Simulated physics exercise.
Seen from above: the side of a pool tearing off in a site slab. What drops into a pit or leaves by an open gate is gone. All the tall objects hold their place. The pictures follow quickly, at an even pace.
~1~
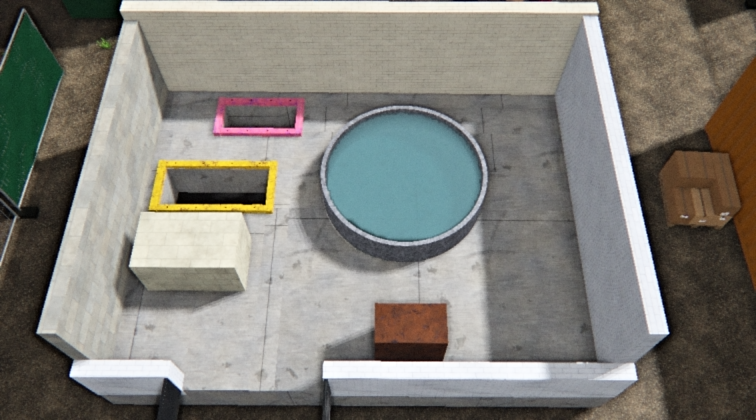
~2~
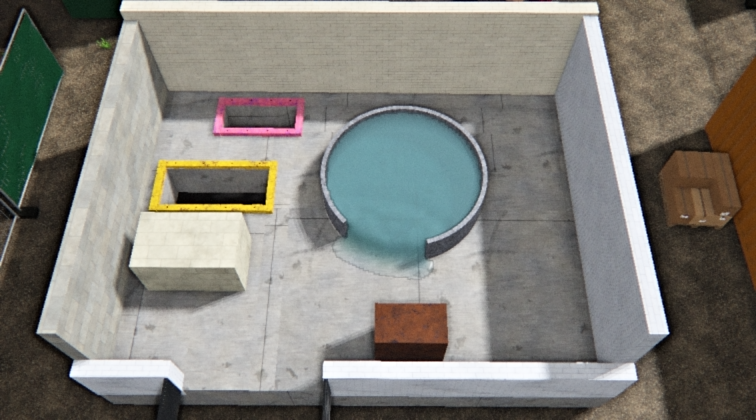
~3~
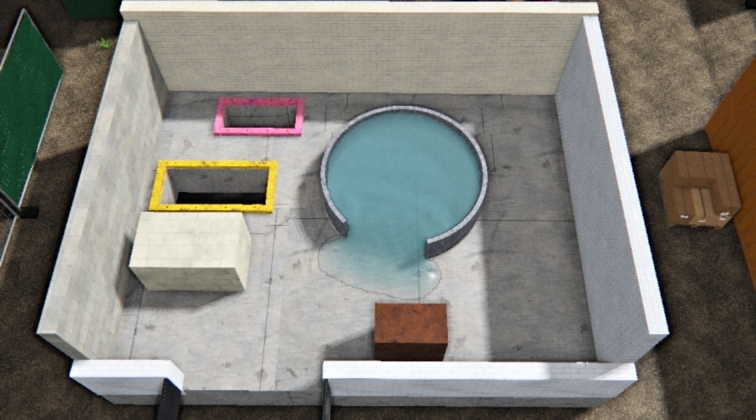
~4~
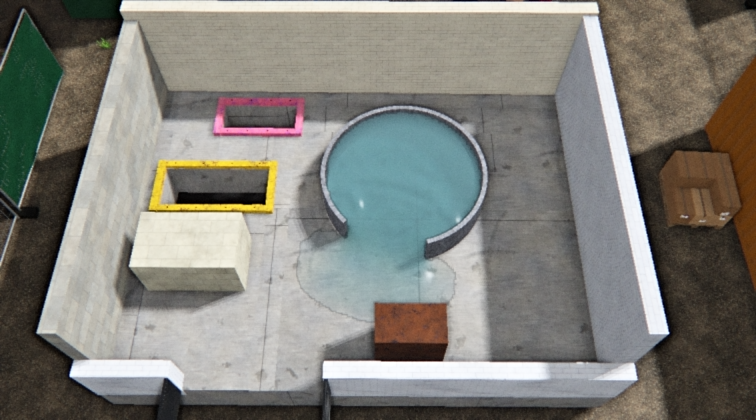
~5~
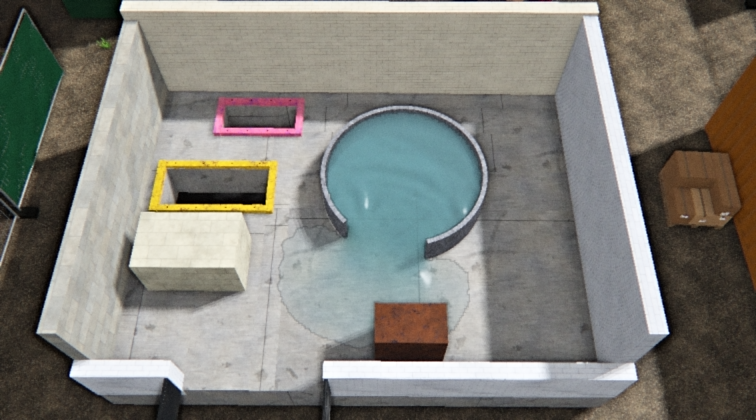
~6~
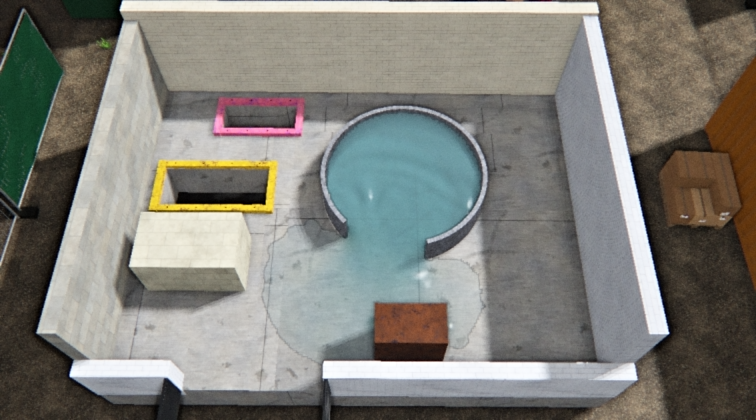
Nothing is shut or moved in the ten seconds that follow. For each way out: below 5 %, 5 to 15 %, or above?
One by one: The gate takes more than 15 %; the yellow pit takes less than 5 %; the pink pit takes less than 5 %.
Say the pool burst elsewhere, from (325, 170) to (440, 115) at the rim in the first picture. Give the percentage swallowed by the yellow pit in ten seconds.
In per cent: Yellow 6.
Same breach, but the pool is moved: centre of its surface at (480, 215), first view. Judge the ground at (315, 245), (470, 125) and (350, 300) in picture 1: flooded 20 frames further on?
As listed: Wet, not flooded, awash.
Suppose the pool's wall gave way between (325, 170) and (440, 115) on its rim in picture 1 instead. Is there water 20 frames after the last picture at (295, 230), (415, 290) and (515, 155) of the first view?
In turn: Wet, not flooded, under water.
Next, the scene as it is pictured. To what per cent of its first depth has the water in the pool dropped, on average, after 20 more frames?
Roughly 44 per cent.
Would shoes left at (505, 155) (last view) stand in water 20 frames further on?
Answer: Dry.
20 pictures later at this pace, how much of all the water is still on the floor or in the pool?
Close to 82 %.
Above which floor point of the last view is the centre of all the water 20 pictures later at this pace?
Near (399, 245).
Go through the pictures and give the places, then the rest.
In the first picture, still water in the pool at (404, 174).
In the second picture, the front is at (338, 242), out from the gap at (383, 251).
In the third picture, the front is at (323, 261), out from the gap at (383, 252).
In the fourth picture, the front is at (304, 281), out from the gap at (383, 252).
In the fifth picture, water pours out at (383, 252) and has run to (288, 297).
In the sixth picture, water pours out at (383, 252) and has run to (296, 344).
A moment on, water covers 25 % of the floor; the gate 1 %, the yellow pit 0 %, the pink pit 0 %.
Next, water covers 40 % of the floor; the gate 7 %, the yellow pit 0 %, the pink pit 0 %.
Then, water covers 50 % of the floor; the gate 17 %, the yellow pit 0 %, the pink pit 0 %.
Later, water covers 65 % of the floor; the gate 29 %, the yellow pit 0 %, the pink pit 0 %.
In the end, water covers 85 % of the floor; the gate 39 %, the yellow pit 0 %, the pink pit 0 %.
